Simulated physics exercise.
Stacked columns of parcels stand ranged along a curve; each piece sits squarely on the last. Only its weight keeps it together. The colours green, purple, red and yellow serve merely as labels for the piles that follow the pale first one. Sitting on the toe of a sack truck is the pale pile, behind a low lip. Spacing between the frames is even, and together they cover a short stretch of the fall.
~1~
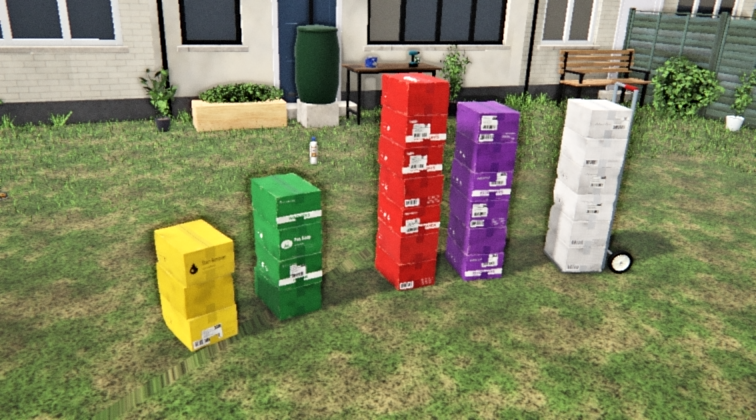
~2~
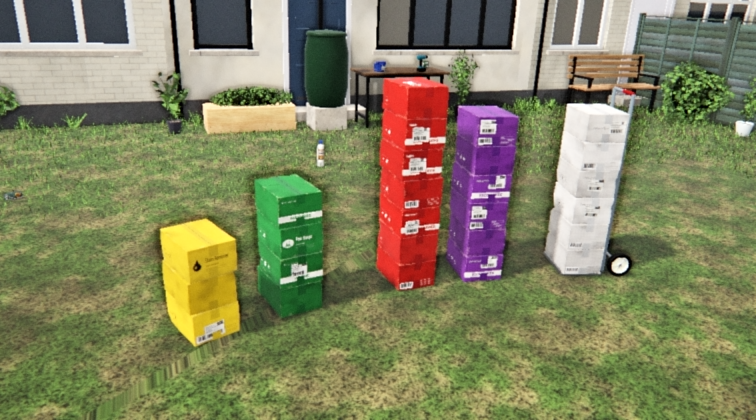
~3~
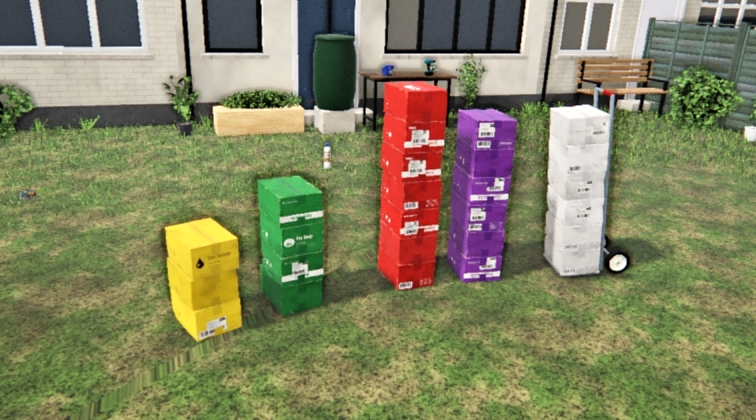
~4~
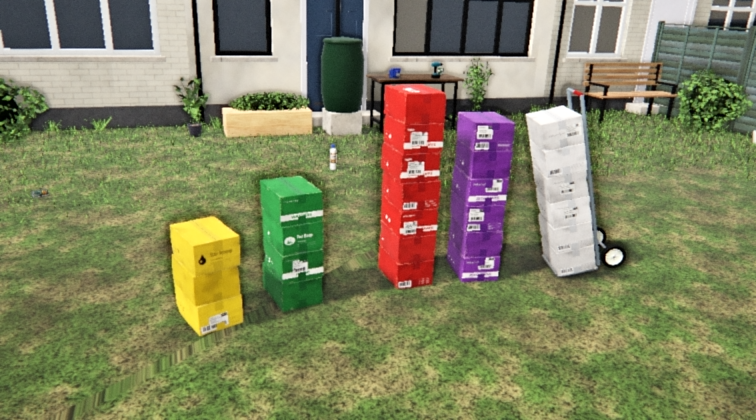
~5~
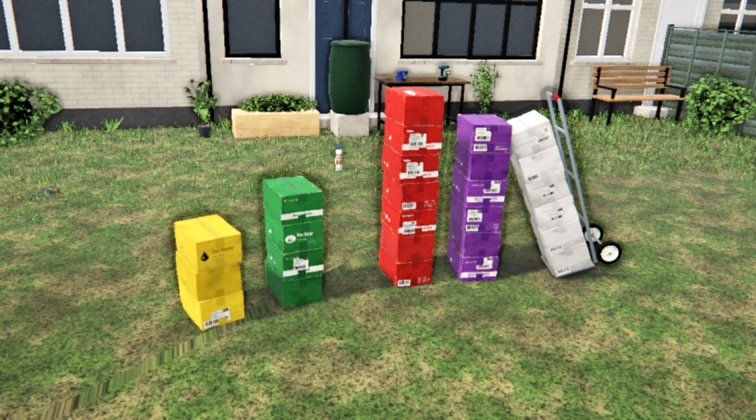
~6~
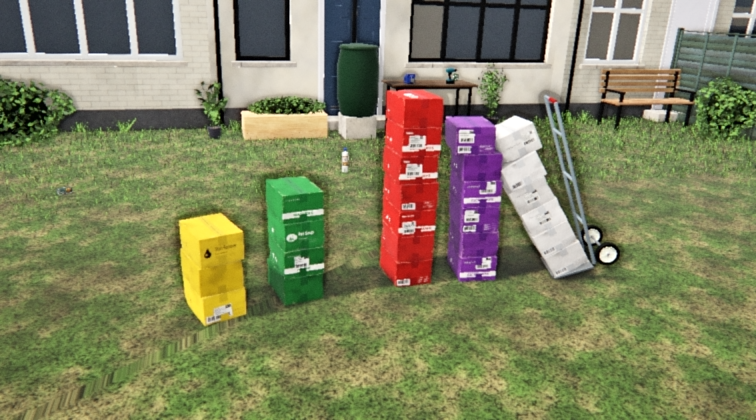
On a lawn by a house, a sack truck rocks left, its white box stack leaning against the purple column, shifting its top.
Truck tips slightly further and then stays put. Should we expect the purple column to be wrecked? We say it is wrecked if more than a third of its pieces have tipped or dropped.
Yes, it is wrecked.
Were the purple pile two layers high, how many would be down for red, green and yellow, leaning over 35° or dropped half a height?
Pile by pile, red 0, green 0, yellow 0.
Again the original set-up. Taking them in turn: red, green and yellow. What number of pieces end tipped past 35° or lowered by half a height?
Pieces down at the end - red: 7, green: 1, yellow: 1.
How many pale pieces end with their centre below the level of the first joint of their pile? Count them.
The pale count is 2.
Just after the last frame, 6 of the pale pile down; none of the 6 purple parcels down (0 of 20 in all colours); top purple parcel tilted clearly; top red parcel tilted a little.
A moment on, 6 of the pale pile down; 6 of the 6 purple parcels down (13 of 20 in all colours); top purple parcel tilted well over, some two heights lower; top red parcel on its side.
When it is over, 6 of the pale pile down; 6 of the 6 purple parcels down (15 of 20 in all colours); top purple parcel tilted steeply, some three heights lower; top yellow parcel on its side. In pixels of the last frame, middles, top purple parcel near (320, 207), top yellow parcel near (155, 305).
